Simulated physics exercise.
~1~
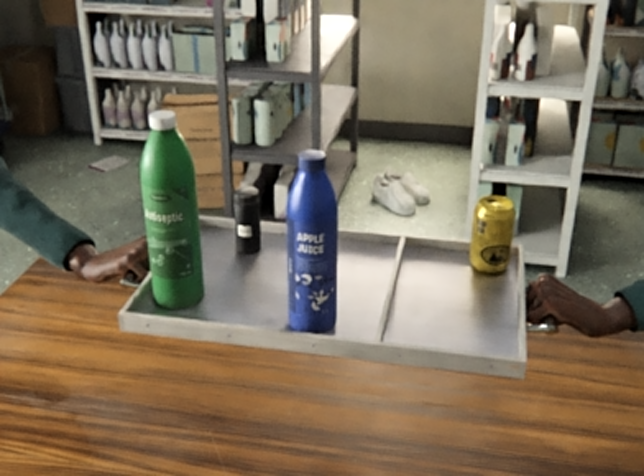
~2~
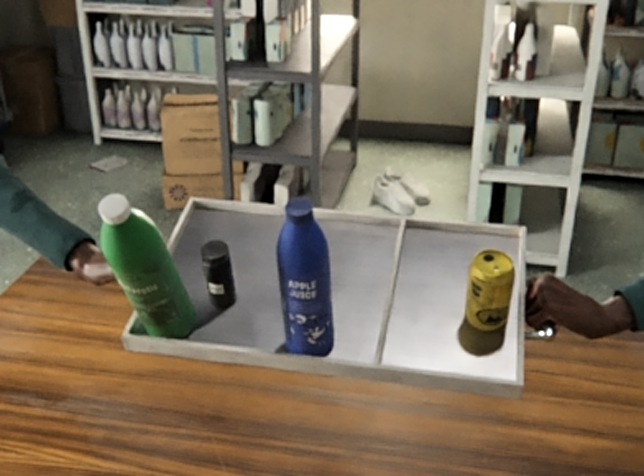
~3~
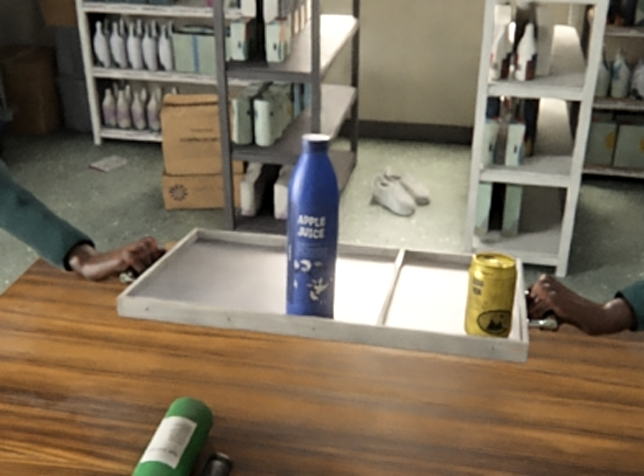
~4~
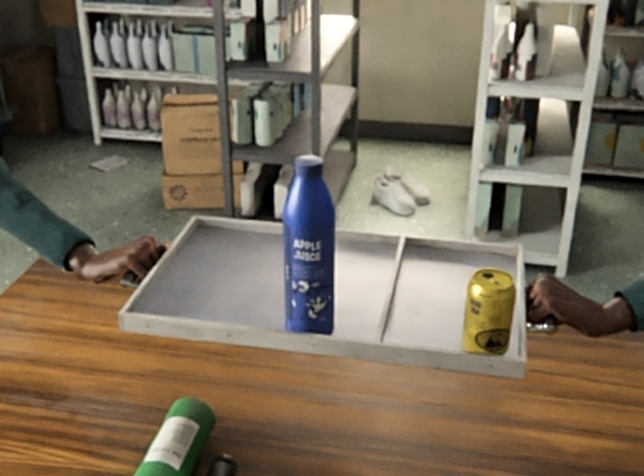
To begin with, two hands hold a shallow metal tray above a wooden table, carrying a green bottle, a small black shaker, a blue apple juice bottle and a yellow can, all upright. The hands tip the near edge down, and the green bottle leans while the can slides toward the viewer. The green bottle and the shaker then drop off the tray and lie on their sides on the table, as the tray tilts gently the other way. Finally the tray comes back to about level, with the blue bottle still standing in its place and the yellow can upright but nearer the front rim.
